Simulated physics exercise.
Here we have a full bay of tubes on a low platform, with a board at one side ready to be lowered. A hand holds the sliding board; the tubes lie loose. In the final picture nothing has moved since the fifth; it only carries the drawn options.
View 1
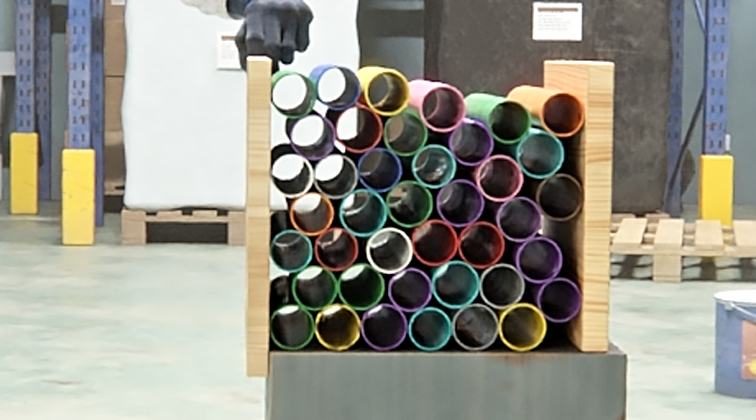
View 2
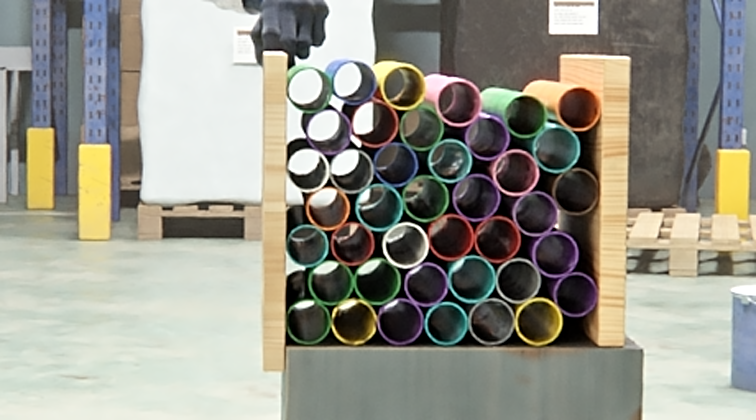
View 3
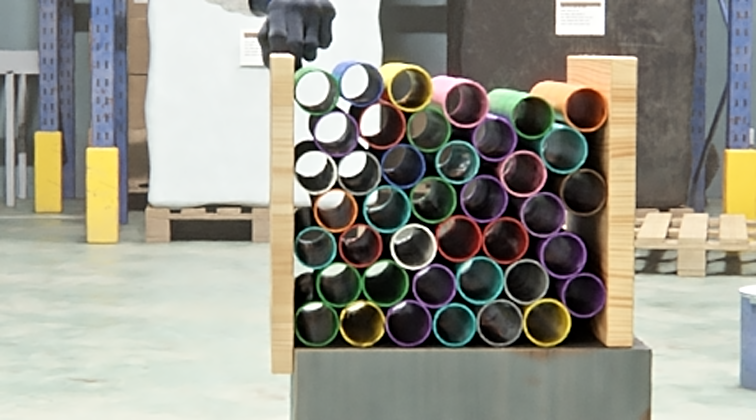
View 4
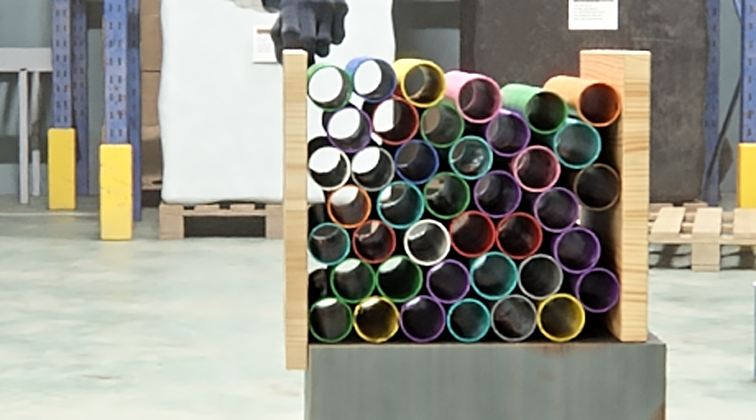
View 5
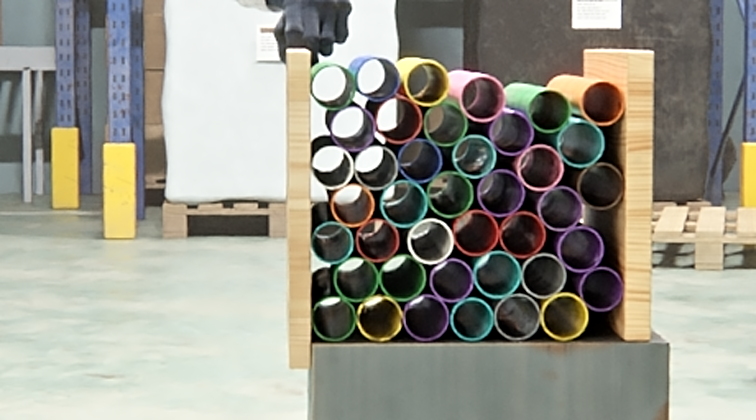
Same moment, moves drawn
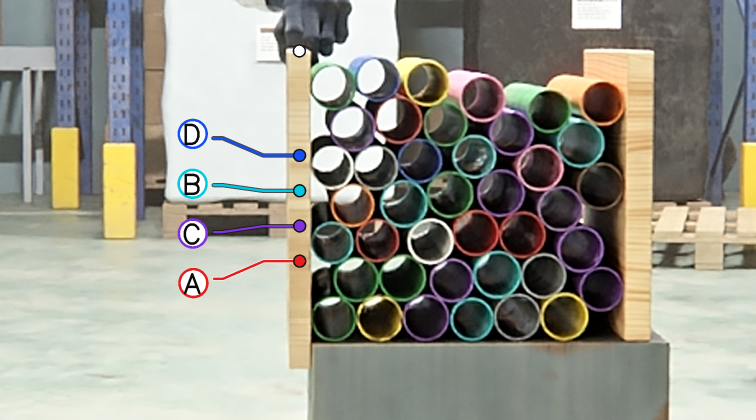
The footage shows a gloved hand at the top of the left wooden board beside colourful tubes stacked on a low platform. The view drifts slightly, shifting everything rightward, while the tubes and boards show no clear movement of their own.
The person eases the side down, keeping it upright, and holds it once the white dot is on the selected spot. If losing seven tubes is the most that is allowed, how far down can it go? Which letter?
The last mark within the limit is A.
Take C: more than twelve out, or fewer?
Fewer than twelve.
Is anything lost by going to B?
At B: Yes.
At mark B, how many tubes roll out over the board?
It comes to one.
On the copy, A at (300, 262); B at (300, 190); C at (300, 226); D at (299, 155); the white dot at (299, 51).
On A. First, top of the board (311, 143).
Then, top of the board (311, 246).
Finally, top of the board (311, 261), about four out over the board.
By contrast, B one out over the board; C about four out over the board; D none out over the board.
